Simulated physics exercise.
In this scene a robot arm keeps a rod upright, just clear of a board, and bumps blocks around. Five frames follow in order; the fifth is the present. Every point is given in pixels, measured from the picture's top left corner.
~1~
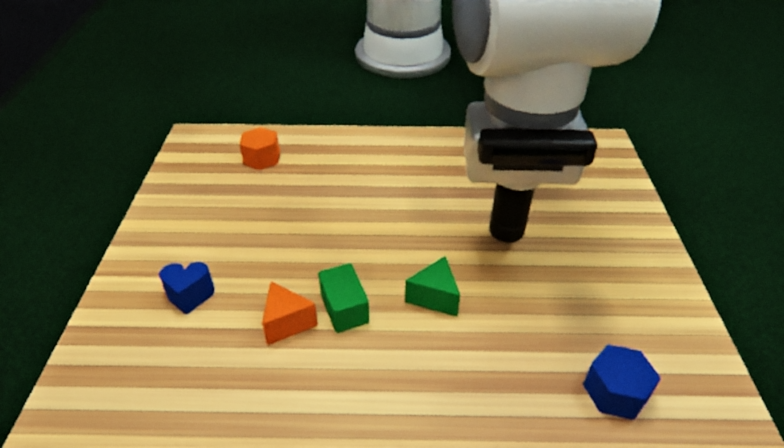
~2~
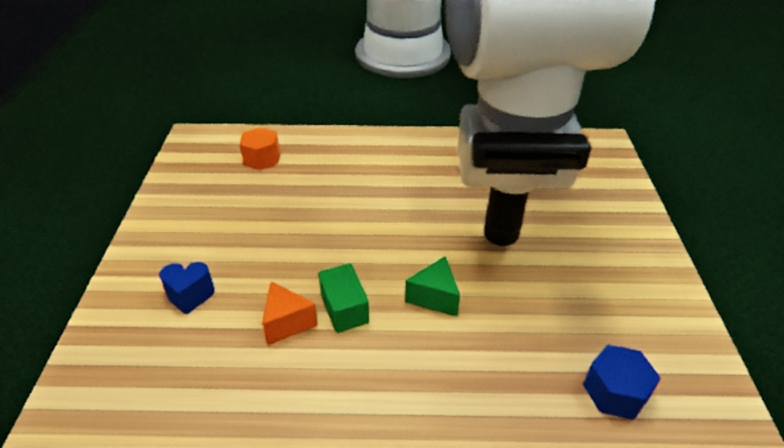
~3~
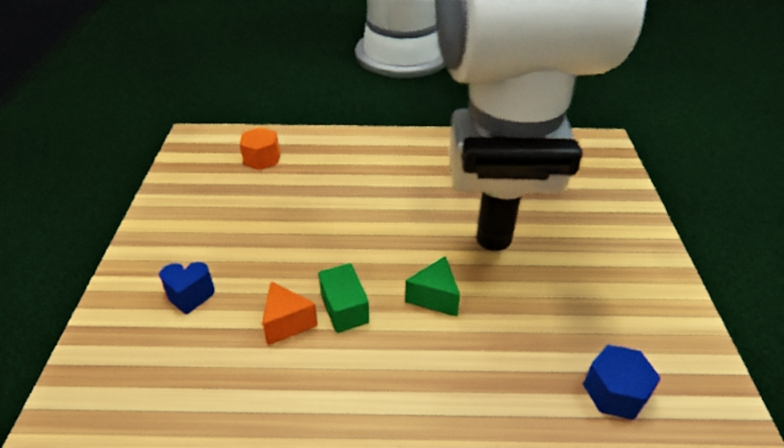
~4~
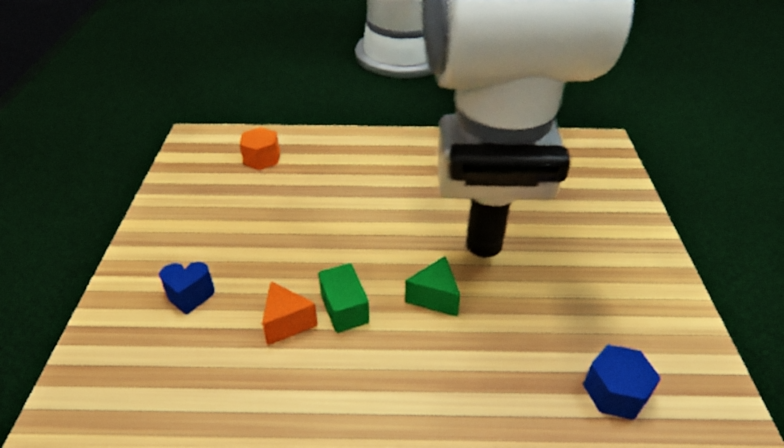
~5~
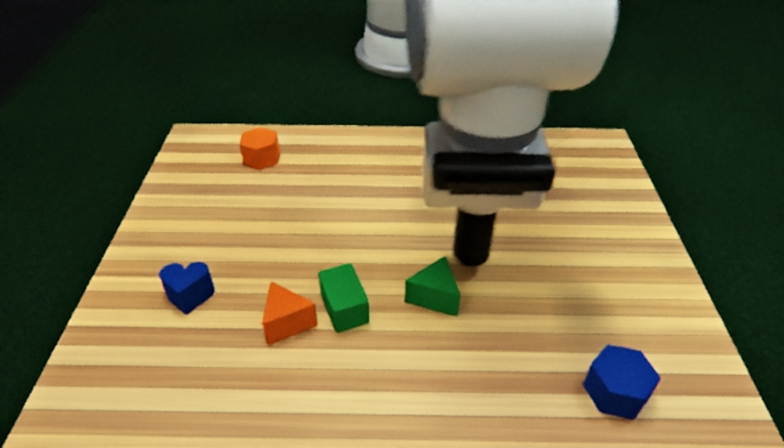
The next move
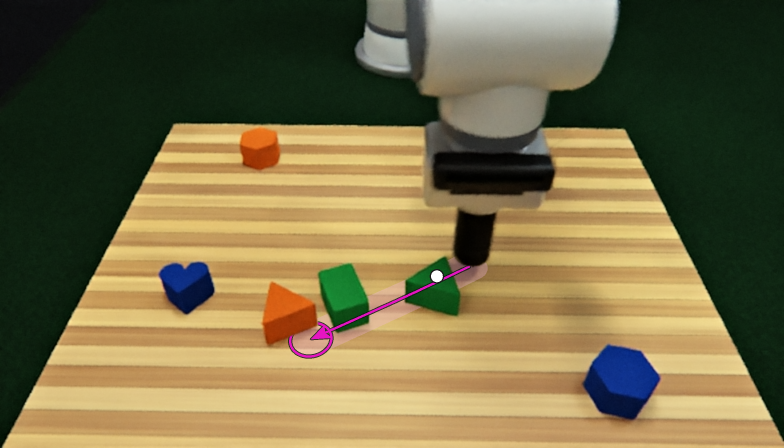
The footage shows a robot arm with a black rod moving slowly left and toward the viewer over a striped wooden board, nearing a green triangular block, while the orange, green and blue blocks all stay still.
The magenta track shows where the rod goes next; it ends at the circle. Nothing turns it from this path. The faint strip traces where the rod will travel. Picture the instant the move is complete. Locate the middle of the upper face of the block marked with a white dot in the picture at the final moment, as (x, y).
My best guess is (405, 311).
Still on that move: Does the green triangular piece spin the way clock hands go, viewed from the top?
I'd say no.
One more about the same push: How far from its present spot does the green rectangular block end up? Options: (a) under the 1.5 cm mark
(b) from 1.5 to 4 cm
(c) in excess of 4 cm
c
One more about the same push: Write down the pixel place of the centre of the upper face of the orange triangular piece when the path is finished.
Its top middle: (232, 299).
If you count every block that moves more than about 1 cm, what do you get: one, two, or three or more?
Moved: 3 or more.
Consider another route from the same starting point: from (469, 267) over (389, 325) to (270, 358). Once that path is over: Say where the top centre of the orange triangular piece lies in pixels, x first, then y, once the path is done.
It comes to (260, 296).
The drawn path runs straight from (469, 267) to (311, 339); the dot is on the green triangular piece.
On the path given first. One third of the way, rod (421, 278); green triangular piece (416, 296), turned 70° anticlockwise.
Two thirds of the way, rod (367, 302); orange triangular piece (276, 302); green rectangular block (328, 289), turned 20° clockwise; green triangular piece (405, 311), turned 105° anticlockwise.
At the end, rod (309, 327); orange triangular piece (232, 299), turned 55° clockwise; green rectangular block (270, 309), turned 35° clockwise; green triangular piece (405, 311), turned 105° anticlockwise.
